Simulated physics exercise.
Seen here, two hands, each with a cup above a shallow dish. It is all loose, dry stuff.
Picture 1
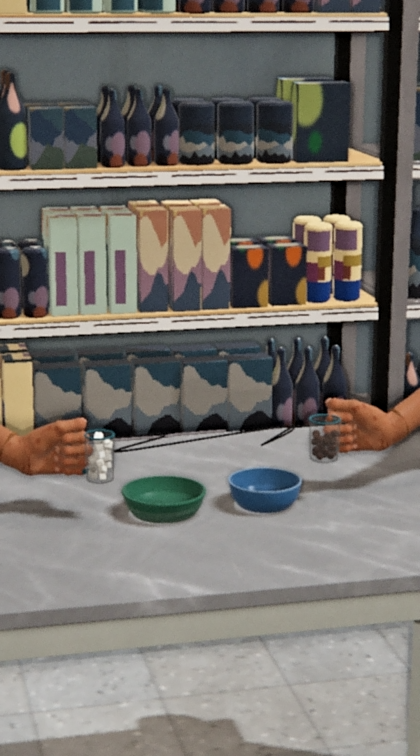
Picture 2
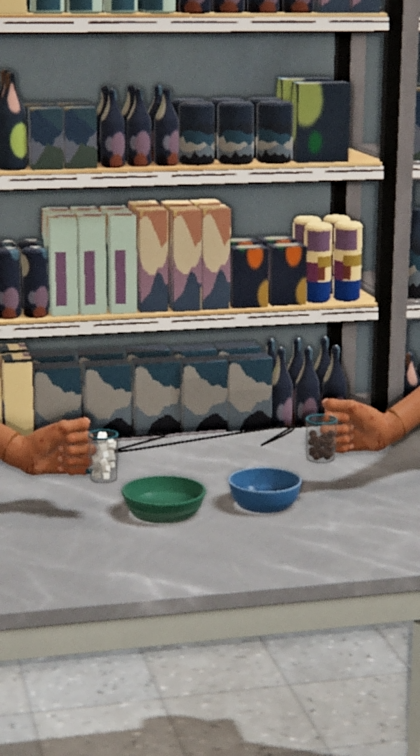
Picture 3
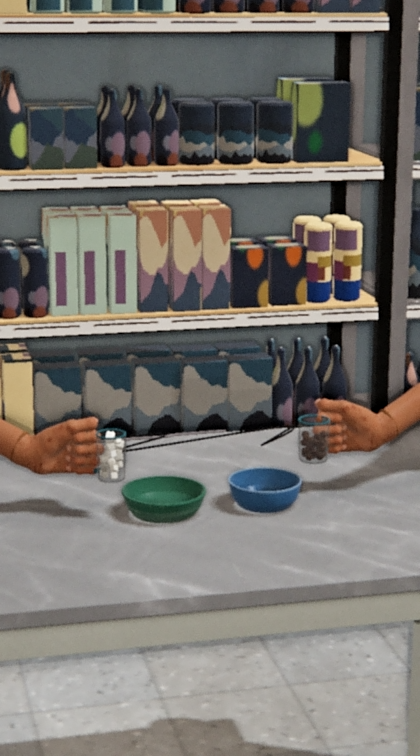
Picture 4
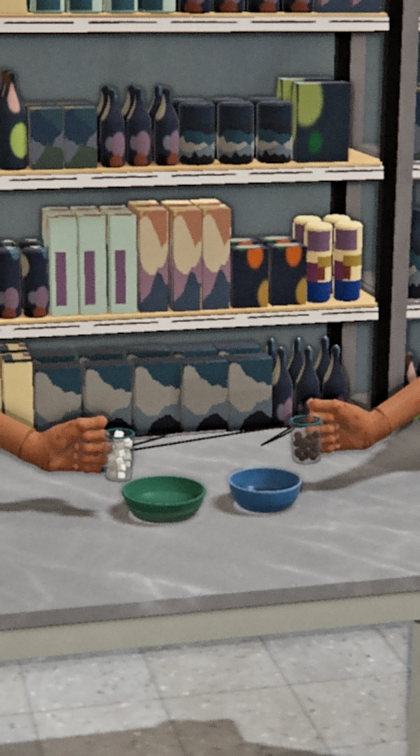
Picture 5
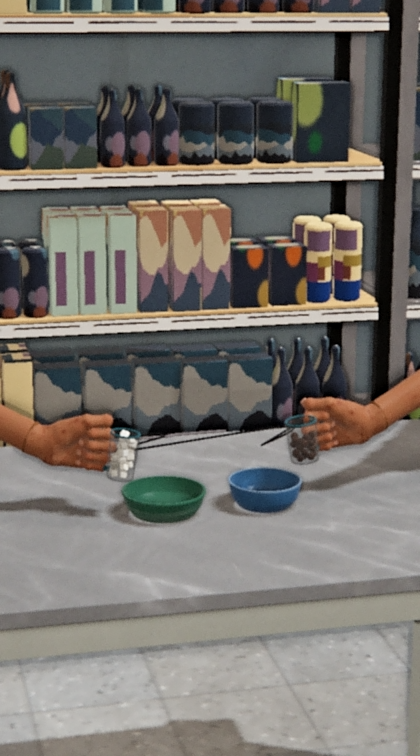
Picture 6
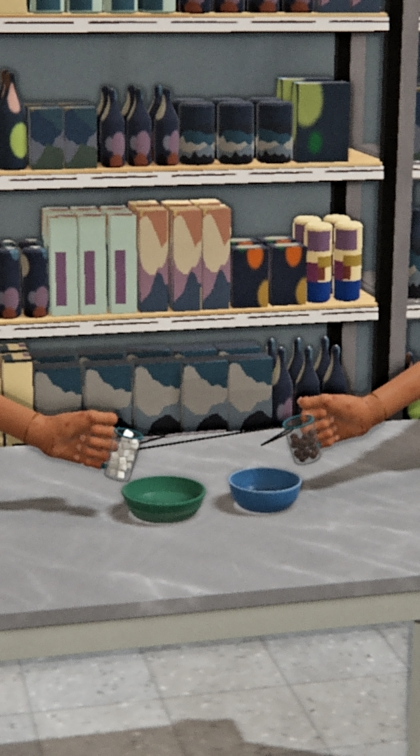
Two hands, one holding a glass of white cubes and the other a glass of dark brown pieces, moved slightly inward above a counter with green and blue bowls, then tilted the glasses a little.
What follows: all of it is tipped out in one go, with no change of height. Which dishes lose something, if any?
The left dish holds every piece; the right one holds every piece.
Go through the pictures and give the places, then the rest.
Left dish near (172, 506), empty; left cup near (100, 457), holding sugar cubes, just above its dish; right dish near (275, 494), empty; right cup near (324, 439), holding chocolate balls, just above its dish, in the first frame.
Left cup near (103, 457), upright; right cup near (321, 439), upright, in the second frame.
Left cup near (111, 456), upright; right cup near (314, 440), upright, in the third frame.
Left cup near (119, 456), tipped 2°; right cup near (306, 440), tipped 2°, in the fourth frame.
Left cup near (123, 455), tipped 8°; right cup near (303, 440), tipped 8°, in the fifth frame.
Left dish near (172, 506); left cup near (123, 455), tipped 15°; right dish near (275, 494); right cup near (303, 440), tipped 15°, in the sixth frame.
Then, 0.54 s on from there, left, the whole lot still in the cup; right, the whole lot still in the cup.
Then, 1.00 s on from there, left, all but a few still in the cup, a little in the dish; right, the bulk still in the cup, a little in the dish.
Then, 1.40 s on from there, left, a little still in the cup, the bulk in the dish, a little in the air; right, the whole lot in the dish.
In the end, left, the whole lot in the dish, none at all outside the dish; right, the whole lot in the dish, none at all outside the dish.
